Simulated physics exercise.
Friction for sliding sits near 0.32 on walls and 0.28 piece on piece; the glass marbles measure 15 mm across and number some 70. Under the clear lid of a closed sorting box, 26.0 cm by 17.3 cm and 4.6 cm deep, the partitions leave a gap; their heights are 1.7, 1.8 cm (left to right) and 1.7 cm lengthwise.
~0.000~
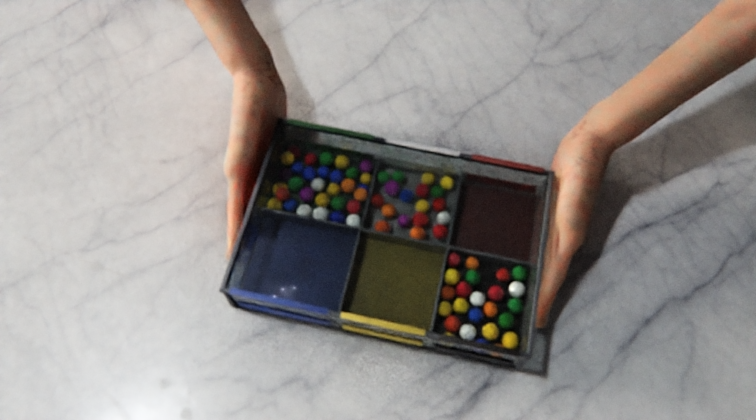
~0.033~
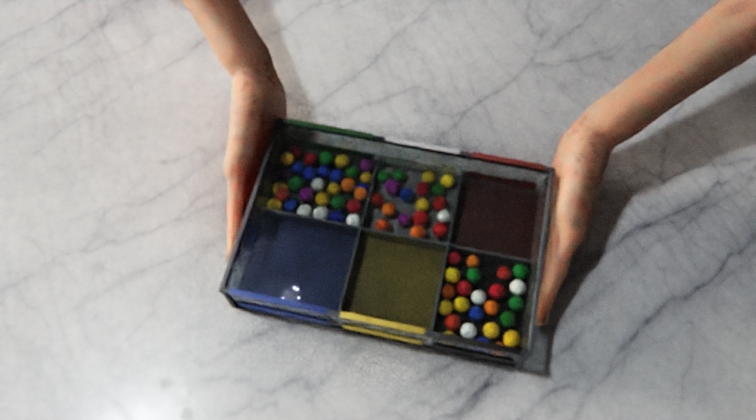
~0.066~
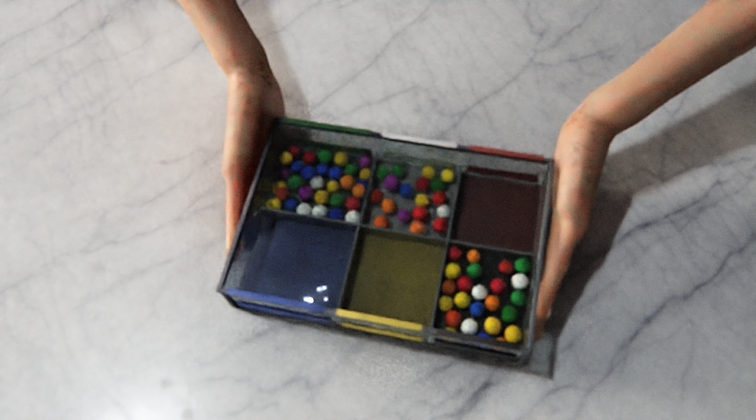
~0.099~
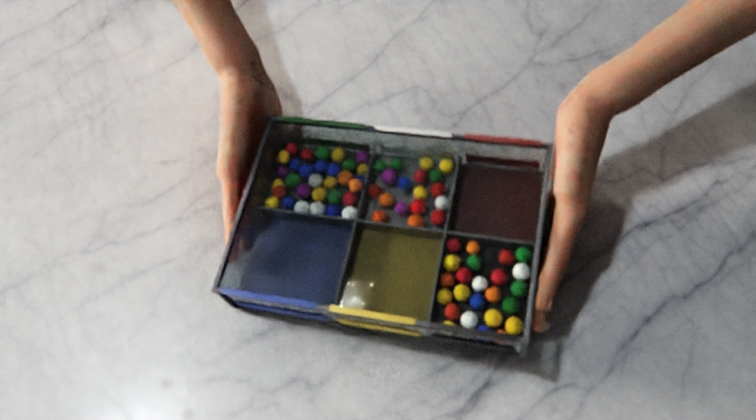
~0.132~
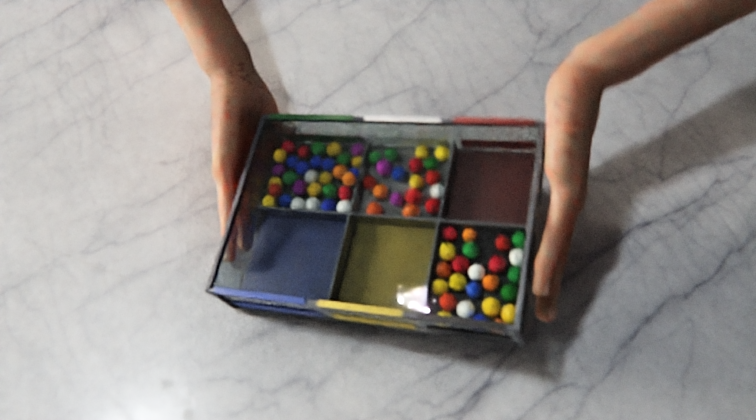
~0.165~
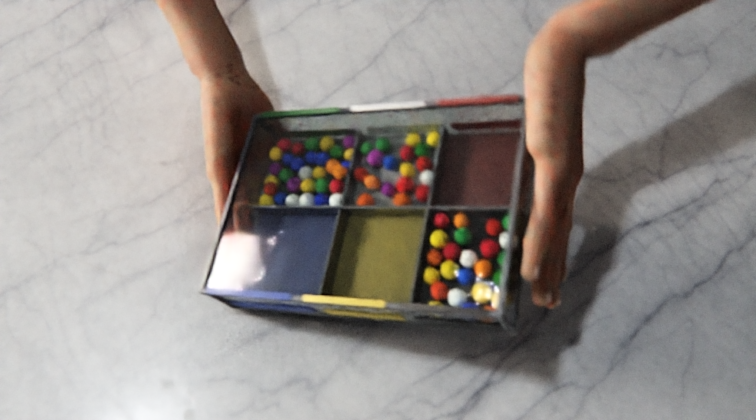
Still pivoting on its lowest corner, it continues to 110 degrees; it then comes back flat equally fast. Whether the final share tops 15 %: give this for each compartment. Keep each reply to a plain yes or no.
Here goes: Red no; blue yes; green yes; yellow no; white no; black no.
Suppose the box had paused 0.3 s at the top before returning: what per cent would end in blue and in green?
Then blue keeps 50% and green keeps 50%.
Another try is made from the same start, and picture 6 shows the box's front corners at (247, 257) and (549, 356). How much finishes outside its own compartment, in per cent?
I'd say close to 65 in a hundred.
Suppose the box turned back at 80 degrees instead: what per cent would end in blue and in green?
Then blue would hold 35 percent and green 50 percent.
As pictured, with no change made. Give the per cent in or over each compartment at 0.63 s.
You'd find red at 0, blue at 5, green at 50, yellow at 10, white at 10 and black at 20 per cent.
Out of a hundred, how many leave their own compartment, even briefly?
Estimate: Some 65 per cent.
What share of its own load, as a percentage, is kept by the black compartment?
Around 10 per cent of it.
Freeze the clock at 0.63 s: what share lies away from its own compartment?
At that moment it's some 30 per cent.
After 0.63 s, tilt 109 degrees; blue 5 %, green 50 %, yellow 10 %, white 10 %, black 20 %.
After 0.95 s, tilt 45 degrees; blue 40 %, green 50 %, yellow 10 %, black 5 %.
After 1.36 s, tilt 0 degrees; blue 40 %, green 50 %, yellow 10 %, black 5 %.
At rest (2.4 s), red 0 %, blue 40 %, green 50 %, yellow 10 %, white 0 %, black 5 %.
